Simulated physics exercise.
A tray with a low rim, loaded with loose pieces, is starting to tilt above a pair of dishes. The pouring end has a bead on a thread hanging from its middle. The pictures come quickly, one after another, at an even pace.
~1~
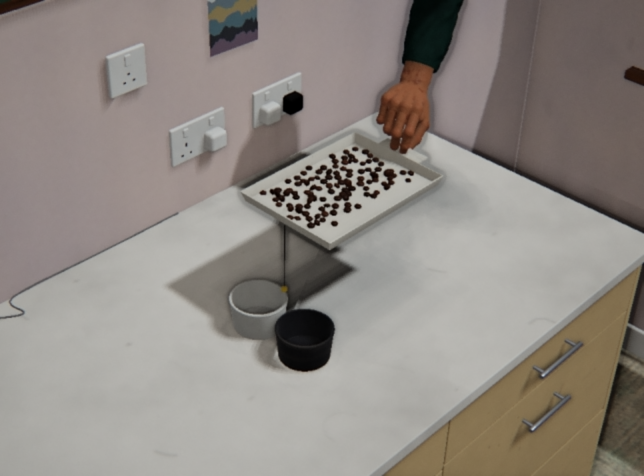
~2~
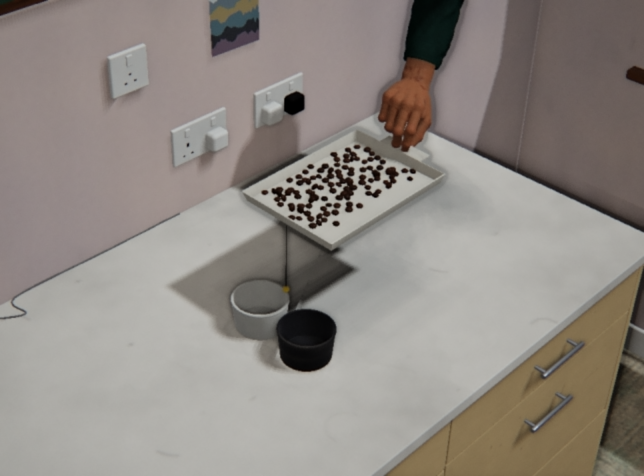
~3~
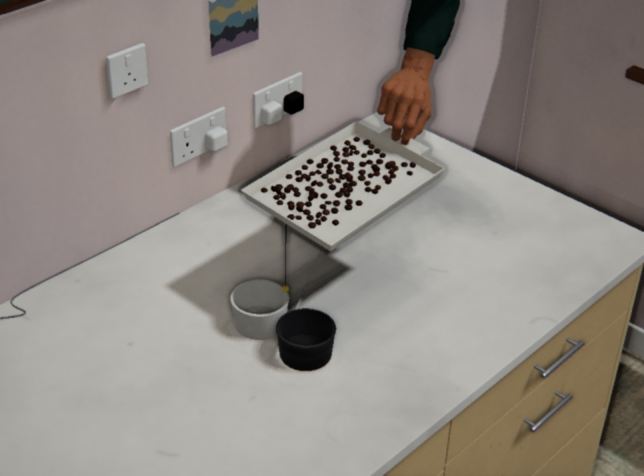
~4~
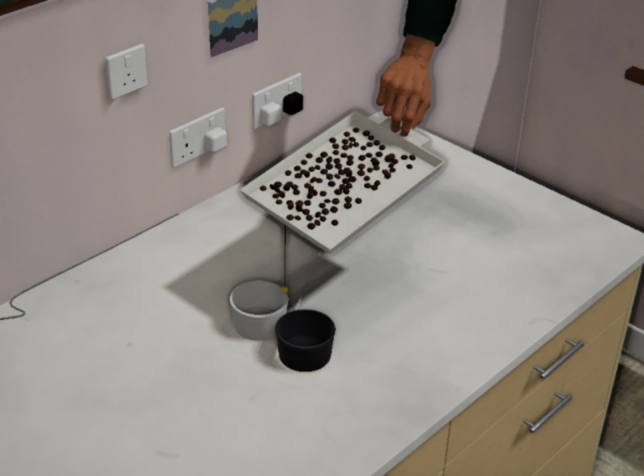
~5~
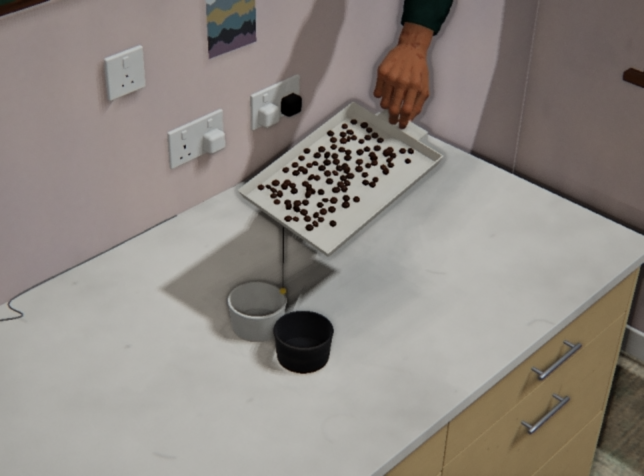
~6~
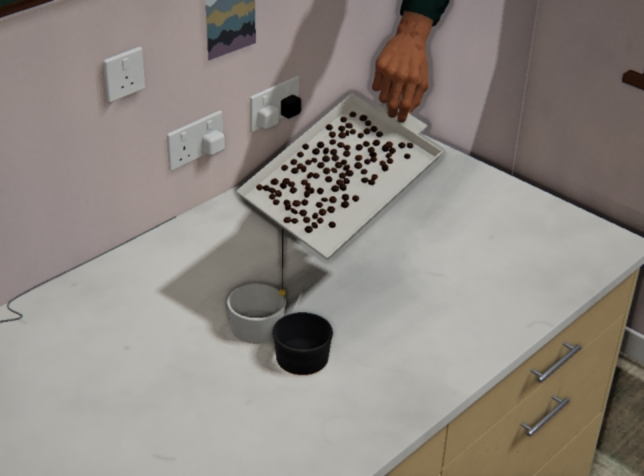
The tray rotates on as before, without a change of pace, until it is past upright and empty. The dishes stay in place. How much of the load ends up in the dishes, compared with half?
The dishes end up holding in excess of half.
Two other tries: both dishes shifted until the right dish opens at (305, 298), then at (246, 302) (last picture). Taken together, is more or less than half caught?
Short of half, then Short of half.
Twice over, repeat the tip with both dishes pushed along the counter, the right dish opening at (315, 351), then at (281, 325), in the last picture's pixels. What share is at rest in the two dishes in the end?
50, then 30 %.
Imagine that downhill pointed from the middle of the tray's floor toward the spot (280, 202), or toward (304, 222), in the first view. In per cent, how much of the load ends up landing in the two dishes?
I'd say roughly 20 percent with the first slope, 70 percent with the other.
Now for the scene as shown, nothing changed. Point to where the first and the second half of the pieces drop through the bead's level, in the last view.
Around (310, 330) and then (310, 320).
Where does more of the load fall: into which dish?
So the winner turns out to be the right-side one.
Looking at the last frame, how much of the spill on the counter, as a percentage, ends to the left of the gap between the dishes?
Reading: Around 40 %.
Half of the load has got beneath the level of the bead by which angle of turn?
Roughly 85 degrees from level.
Shortly afterwards, tray tipped steeply; all but a few on the tray; a little in the air.
Next, tray tipped past a quarter turn; a little on the tray; near two thirds in the right dish; only a few in the left dish; near a quarter outside both; a little in the air.
Some moments later, tray tipped past a quarter turn; near two thirds in the right dish; only a few in the left dish; near a quarter outside both.
In the end, tray tipped past a quarter turn; near two thirds in the right dish; only a few in the left dish; near a quarter outside both.
